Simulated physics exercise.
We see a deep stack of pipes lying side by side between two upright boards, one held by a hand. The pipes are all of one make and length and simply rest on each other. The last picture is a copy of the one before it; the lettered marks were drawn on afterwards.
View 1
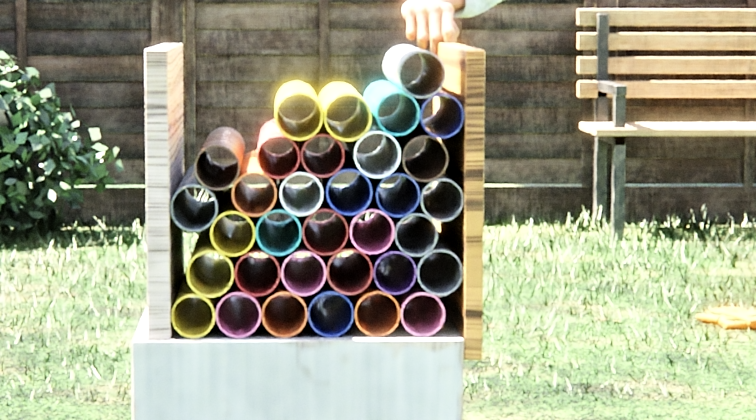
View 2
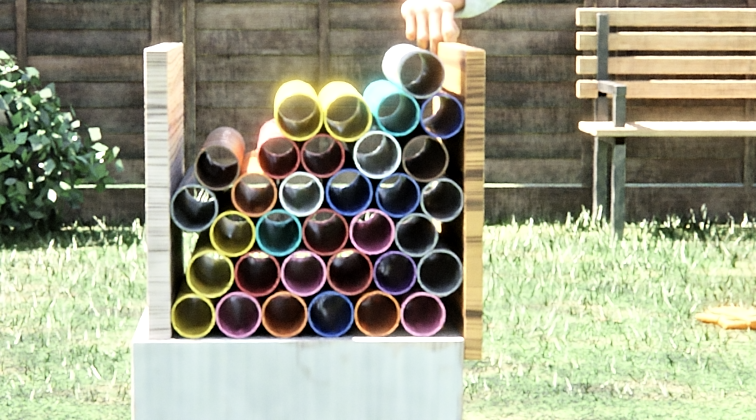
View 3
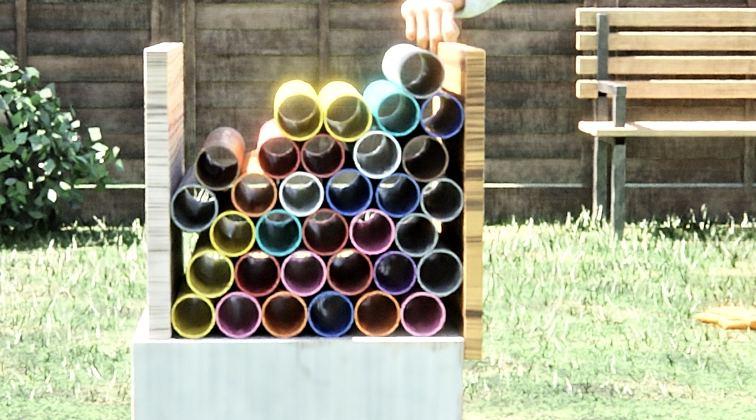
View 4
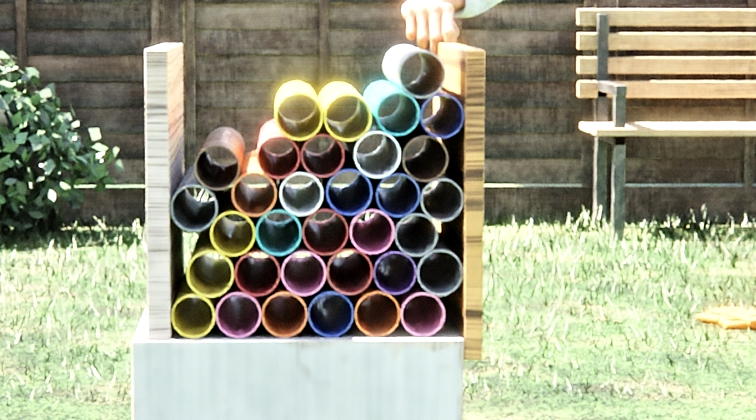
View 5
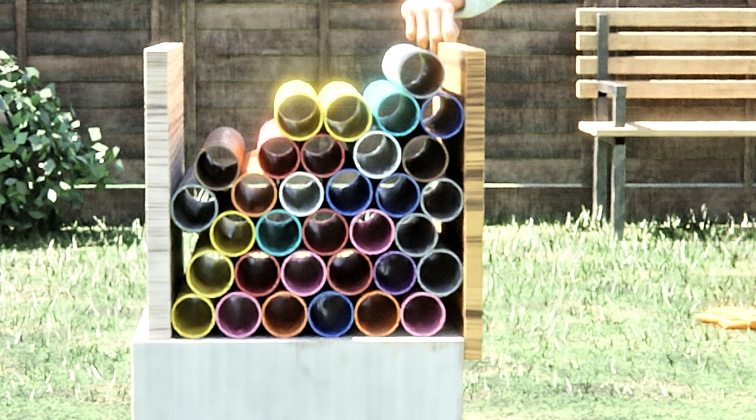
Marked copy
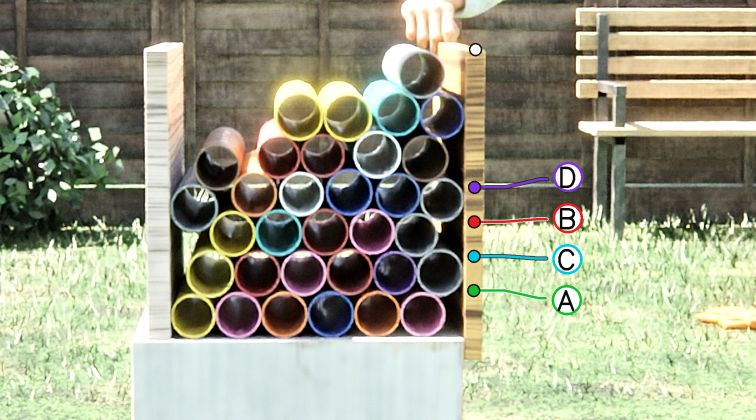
We see colourful pipes stacked on their sides between two upright boards on a pale block, with a hand at the top of the right board. Nothing visibly moves, and the grass, bench and fence behind stay unchanged.
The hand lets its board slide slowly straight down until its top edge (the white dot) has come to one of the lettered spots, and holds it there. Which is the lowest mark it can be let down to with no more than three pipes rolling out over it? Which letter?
It can be let down to B.
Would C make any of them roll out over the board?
Yes.
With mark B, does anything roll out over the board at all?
At B: Yes.
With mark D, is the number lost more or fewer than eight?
At D, fewer than eight.
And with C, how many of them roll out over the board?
It comes to five.
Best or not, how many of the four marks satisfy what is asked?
Two of them.
On the marked copy, A at (474, 291); B at (475, 222); C at (474, 256); D at (475, 187); the white dot at (476, 50).
Taking B. A third of the way, top of the board (464, 125).
Two thirds of the way, top of the board (464, 211).
When it is over, top of the board (464, 221), two out over the board.
As for the rest, A more than three out over the board; C more than three out over the board; D two out over the board.
